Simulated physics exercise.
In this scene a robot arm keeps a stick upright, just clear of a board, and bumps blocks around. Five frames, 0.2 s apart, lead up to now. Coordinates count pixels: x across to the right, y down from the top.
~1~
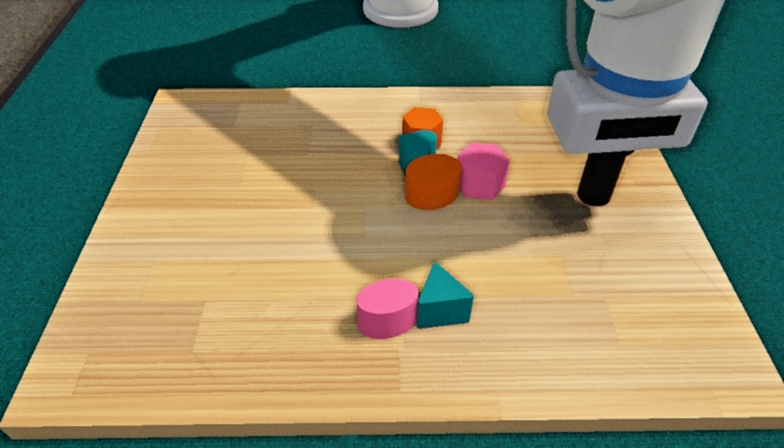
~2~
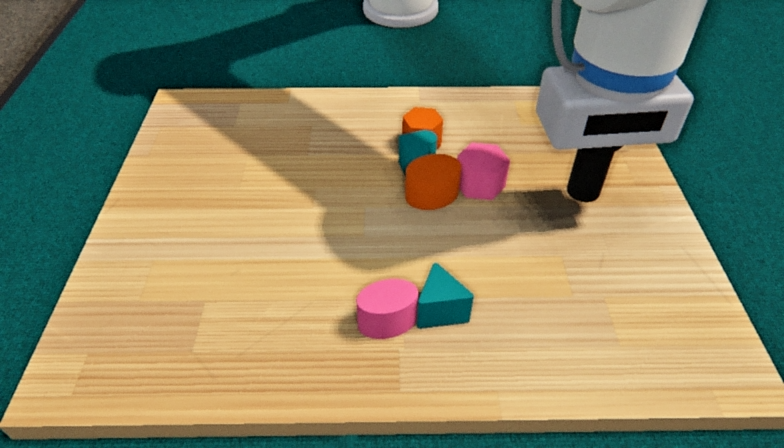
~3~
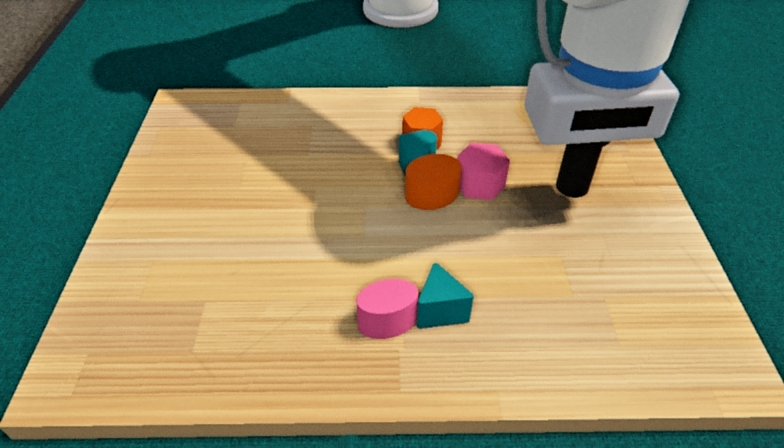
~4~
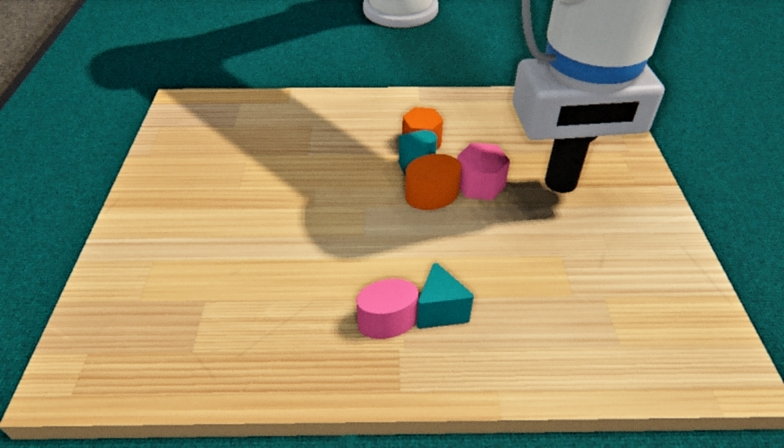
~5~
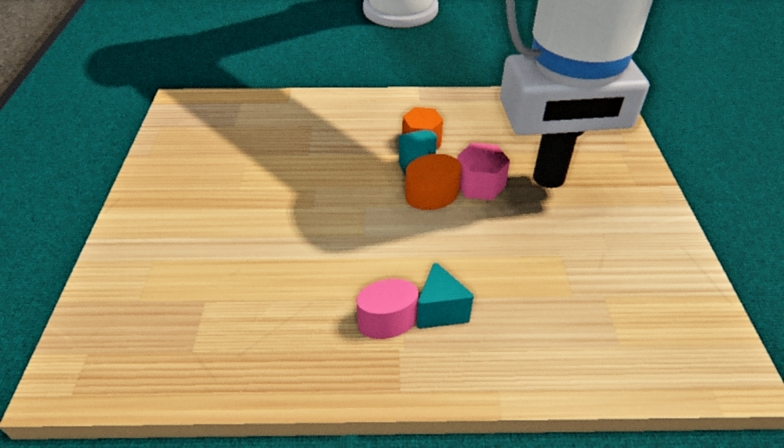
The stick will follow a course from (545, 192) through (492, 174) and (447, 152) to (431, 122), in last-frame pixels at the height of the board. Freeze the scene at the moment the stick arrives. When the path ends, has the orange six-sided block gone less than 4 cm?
In short: Yes.
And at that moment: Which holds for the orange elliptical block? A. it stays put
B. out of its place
Option B.
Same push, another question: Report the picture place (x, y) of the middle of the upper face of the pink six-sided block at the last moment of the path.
Its top middle is near (441, 154).
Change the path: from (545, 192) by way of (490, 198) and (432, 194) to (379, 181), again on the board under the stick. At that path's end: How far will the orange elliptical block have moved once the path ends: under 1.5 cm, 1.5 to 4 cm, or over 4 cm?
The distance will be above 4 cm.
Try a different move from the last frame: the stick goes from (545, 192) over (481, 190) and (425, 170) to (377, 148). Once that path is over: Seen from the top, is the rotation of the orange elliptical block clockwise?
I'd say no.
On the path given first. One third of the way, stick (492, 160); orange elliptical block (414, 171), turned 15° anticlockwise; pink six-sided block (457, 154).
Two thirds of the way, stick (449, 138); turquoise heart block (409, 140); orange six-sided block (419, 116); orange elliptical block (401, 175), turned 20° anticlockwise; pink six-sided block (441, 154), turned 20° anticlockwise.
At the end, stick (431, 108); turquoise heart block (409, 140); orange six-sided block (403, 108), turned 45° anticlockwise; orange elliptical block (401, 175), turned 20° anticlockwise; pink six-sided block (441, 154), turned 20° anticlockwise.
